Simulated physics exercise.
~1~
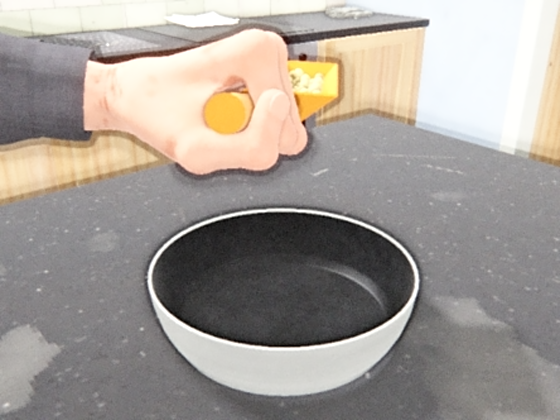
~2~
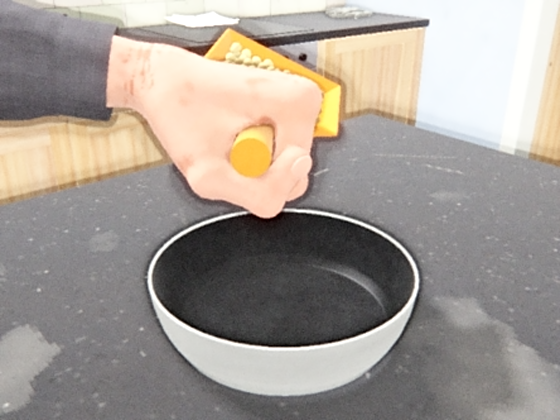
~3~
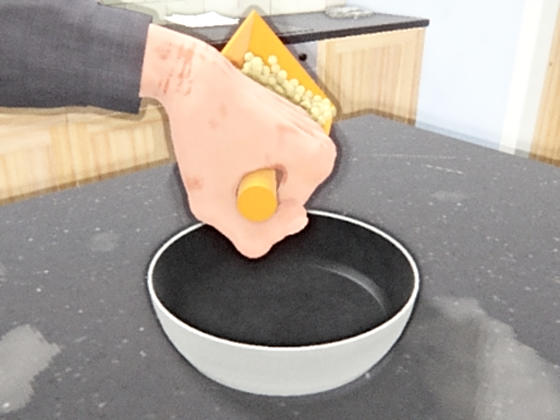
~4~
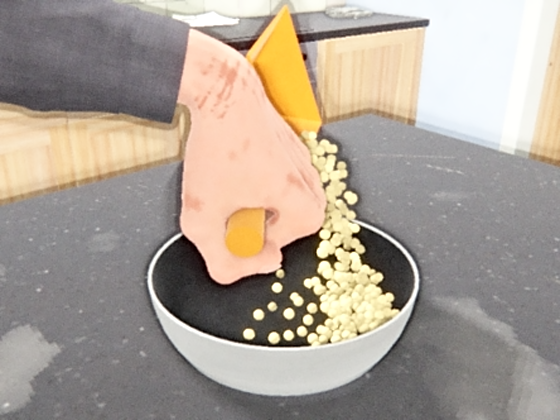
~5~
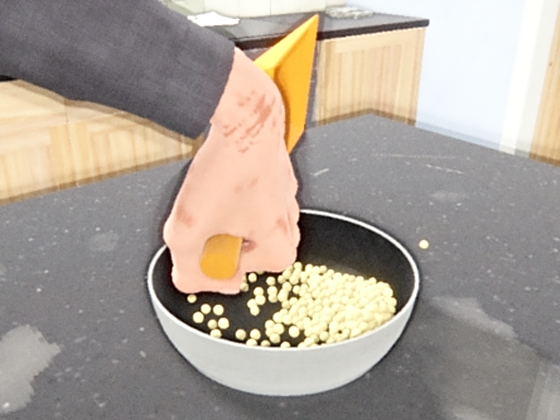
A hand in a dark sleeve holds an orange scoop of pale, round beans above a pan, black inside and whitish outside, on a dark speckled counter. The view looks slightly down across a kitchen, with wooden cabinets and a pale wall behind. The hand steadily tips the scoop, its wrist turning while the beans at first stay inside. As the tilt steepens, the beans pour over the edge in a thick stream and scatter across the pan. Finally the scoop stands steeply tipped and emptied, with the beans heaped mostly toward the pan's right side and one stray bean beyond the rim.
